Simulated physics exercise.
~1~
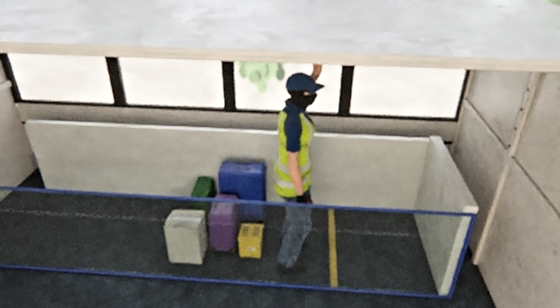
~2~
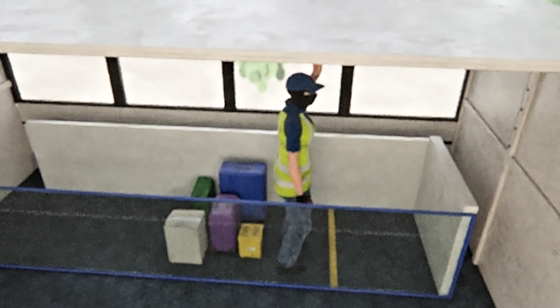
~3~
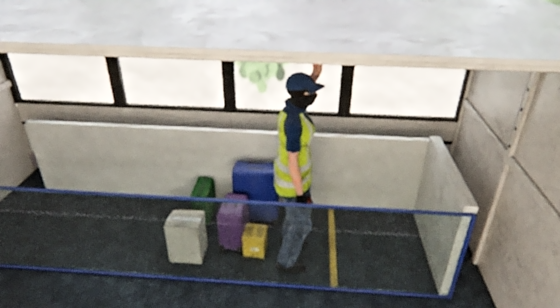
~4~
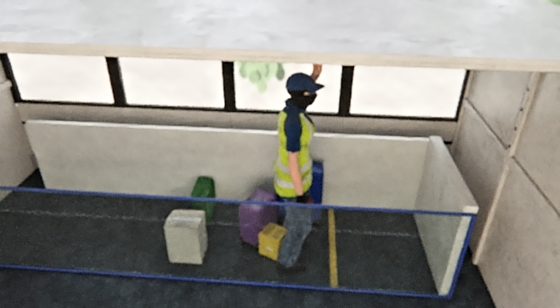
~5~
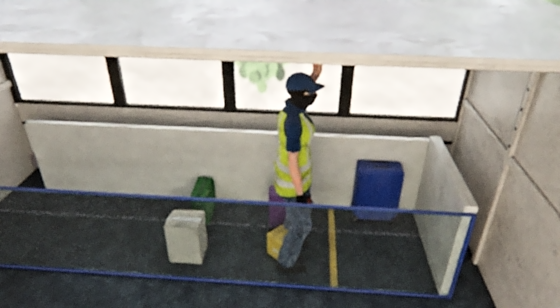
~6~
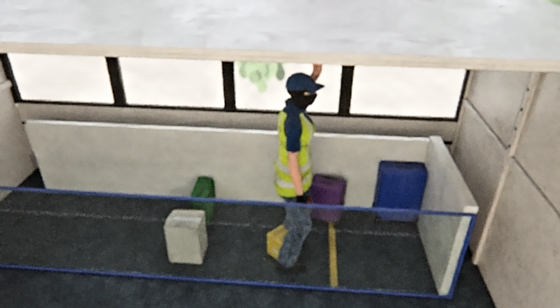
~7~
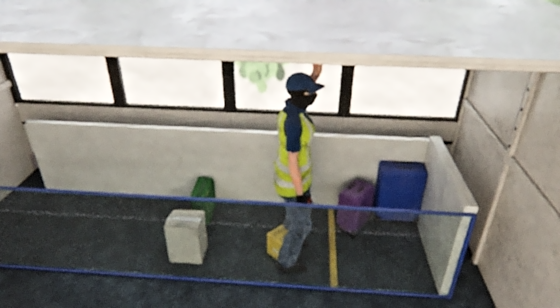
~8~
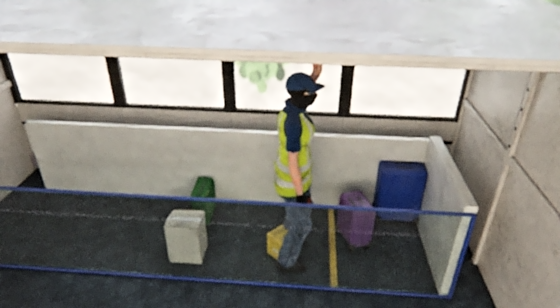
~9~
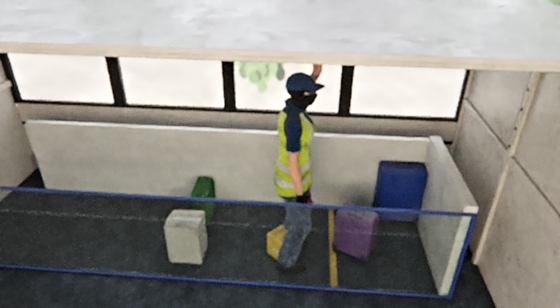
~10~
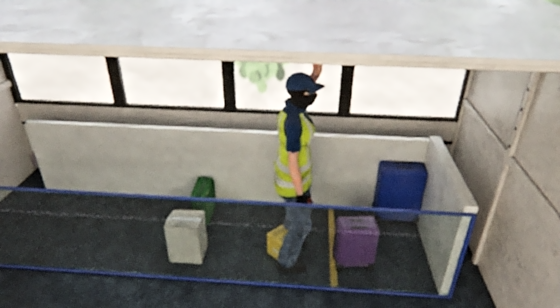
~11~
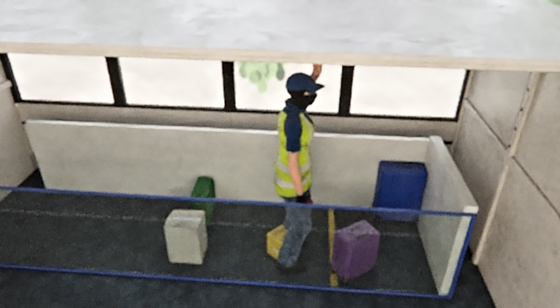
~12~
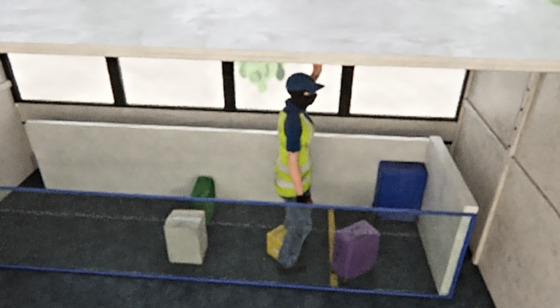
Masked worker in yellow vest standing still as blue and purple cases slide right past a yellow line, yellow tub stopping short.
